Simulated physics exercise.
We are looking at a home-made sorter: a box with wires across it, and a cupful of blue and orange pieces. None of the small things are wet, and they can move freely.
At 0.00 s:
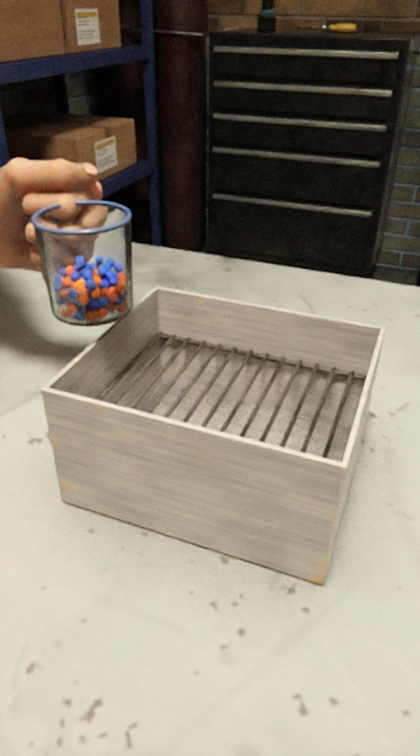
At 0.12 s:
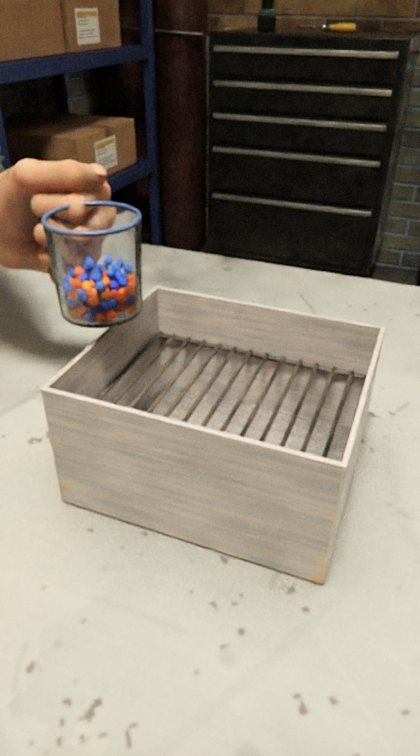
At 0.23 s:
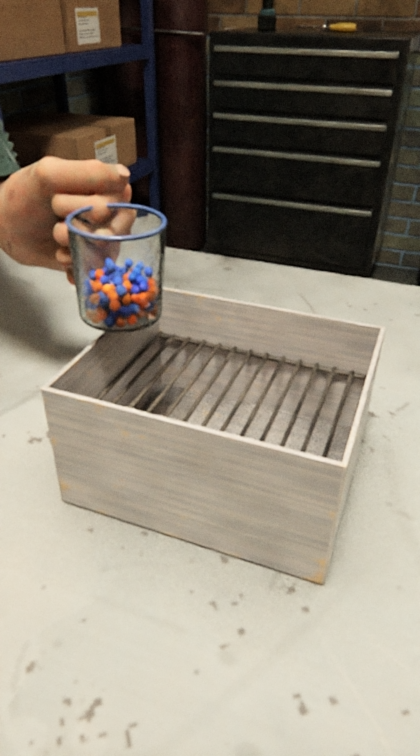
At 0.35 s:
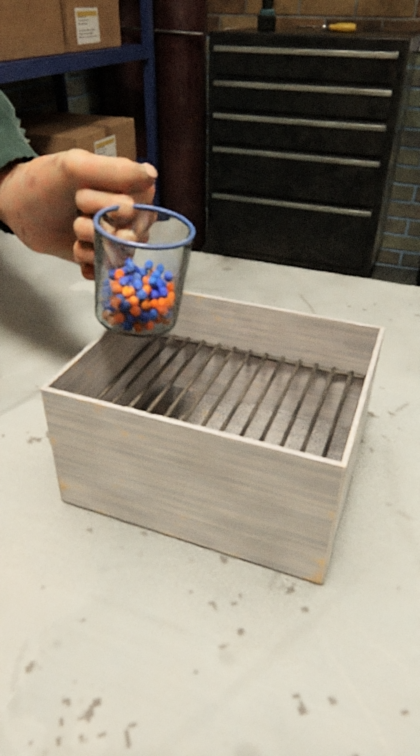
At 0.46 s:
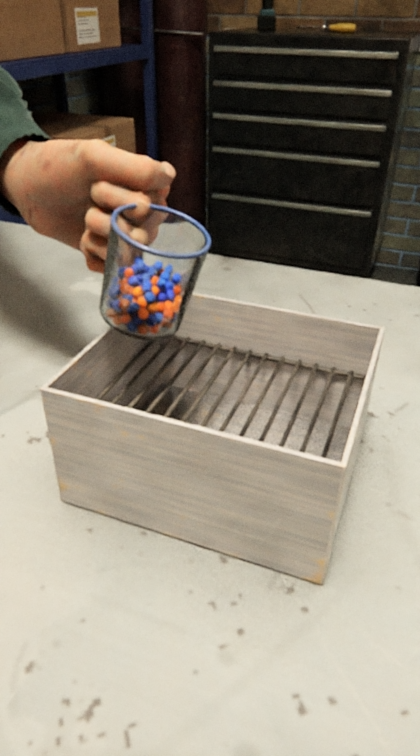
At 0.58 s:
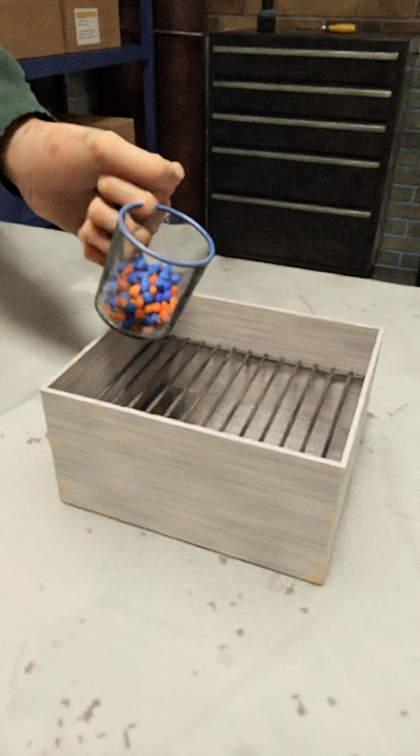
The footage shows a hand carrying a clear cup of small blue and orange pieces rightward to a wooden box with wires across it, then gradually tilting the cup to the right above the box.
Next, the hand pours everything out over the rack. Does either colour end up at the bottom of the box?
Blue pieces get through; orange pieces get through.
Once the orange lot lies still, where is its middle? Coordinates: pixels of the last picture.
It winds up somewhere around (228, 472).
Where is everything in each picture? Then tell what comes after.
The first picture shows cup (88, 264), upright; rack (313, 426), 14 wires across; blue clay pellets (93, 285), narrower than the gaps; orange marbles (88, 292), narrower than the gaps.
The second picture shows cup (97, 265), upright; orange ones (97, 293).
The third picture shows cup (119, 268), tipped 2°; blue ones (123, 290).
The fourth picture shows cup (141, 272), tipped 9°; orange ones (134, 299).
The fifth picture shows cup (151, 274), tipped 17°; blue ones (148, 295).
The sixth picture shows cup (150, 275), tipped 24°; rack (312, 426); blue ones (145, 294); orange ones (136, 296).
By 1.07 s, blue ones, every one in the cup; orange ones, every one in the cup.
By 1.58 s, blue ones, every one in the cup; orange ones, every one in the cup.
By 2.20 s, blue ones, roughly a quarter on or over the wires, the larger part under the rack; orange ones, roughly a quarter on or over the wires, the larger part under the rack.
When it is over (3.2 s), blue ones, every one under the rack; orange ones, every one under the rack.
